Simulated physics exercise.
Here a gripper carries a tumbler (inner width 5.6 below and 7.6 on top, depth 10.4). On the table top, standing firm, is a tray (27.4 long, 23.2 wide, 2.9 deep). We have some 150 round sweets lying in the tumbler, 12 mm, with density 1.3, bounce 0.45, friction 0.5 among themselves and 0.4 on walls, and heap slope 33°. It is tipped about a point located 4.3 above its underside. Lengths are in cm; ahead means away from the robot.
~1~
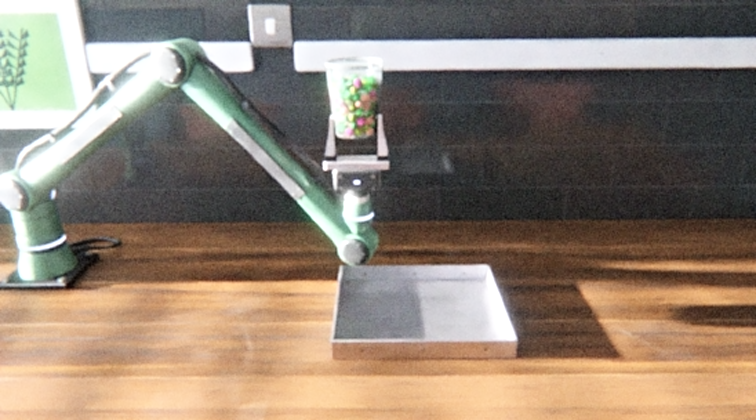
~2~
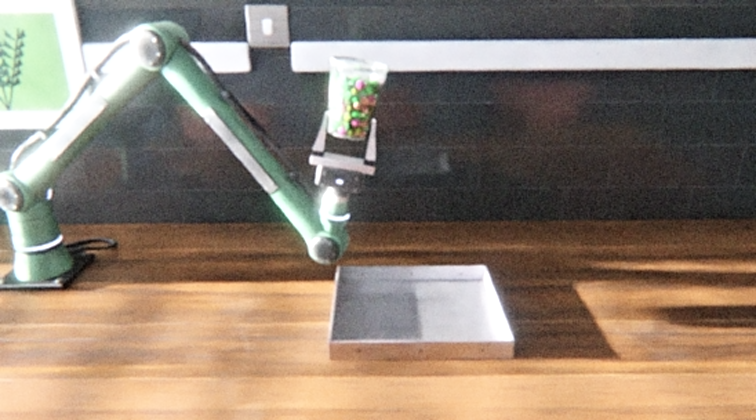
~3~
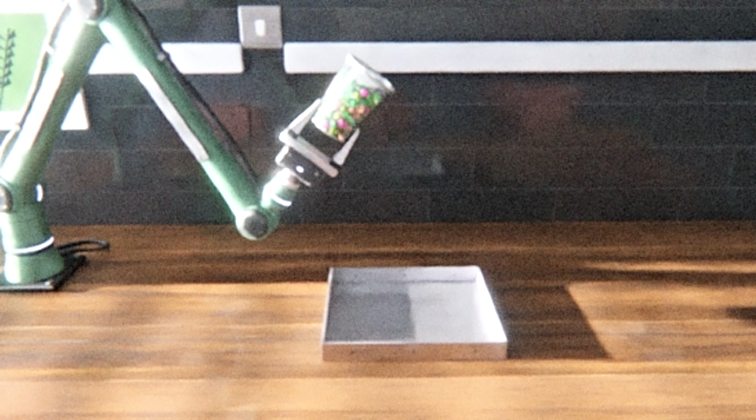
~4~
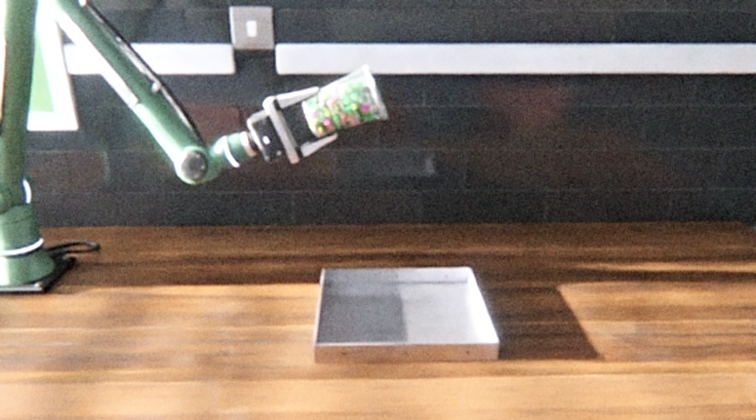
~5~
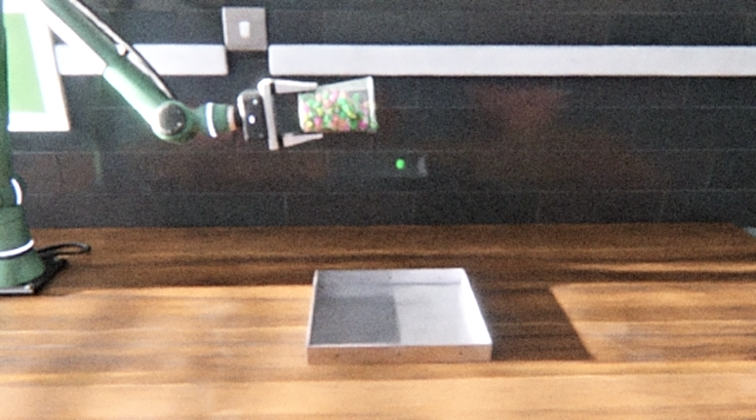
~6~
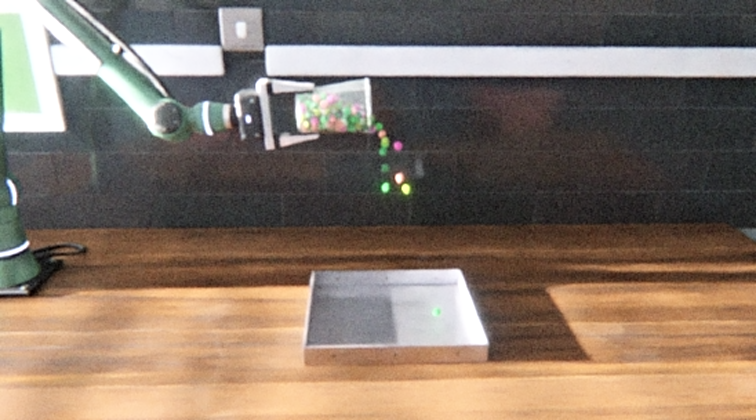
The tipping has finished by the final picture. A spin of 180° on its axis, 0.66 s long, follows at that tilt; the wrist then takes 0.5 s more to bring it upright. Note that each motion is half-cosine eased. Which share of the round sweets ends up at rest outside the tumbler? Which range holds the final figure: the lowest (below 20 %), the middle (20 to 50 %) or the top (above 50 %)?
It sits in the middle range, 20 to 50 %.
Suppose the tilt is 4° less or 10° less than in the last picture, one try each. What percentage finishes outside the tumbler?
Roughly 25 and 15 per cent.
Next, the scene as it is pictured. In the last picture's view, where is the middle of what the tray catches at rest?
About (434, 310).
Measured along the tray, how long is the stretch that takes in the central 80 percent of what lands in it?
Spread length: Approx. 20 cm.
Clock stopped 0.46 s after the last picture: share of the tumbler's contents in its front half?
Viewer-side fraction of pieces: Approx. 35 %.
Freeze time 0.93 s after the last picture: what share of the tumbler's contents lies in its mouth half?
40 %.
Then, 0.46 s after the last picture, tipped 86°, highest piece 39 above the table; 116 in the tumbler, 22 in the tray, 11 in flight or on a rim.
Then, 0.93 s after the last picture, tipped 38°, highest piece 40 above the table; 100 in the tumbler, 47 in the tray, 2 in flight or on a rim.
Then, 1.36 s after the last picture, upright, highest piece 40 above the table; 100 in the tumbler, 49 in the tray.
Then, 2.06 s after the last picture, upright, highest piece 40 above the table; 100 in the tumbler, 49 in the tray.
Final count, 100 in the tumbler, 49 in the tray. That is 33 % outside the tumbler.
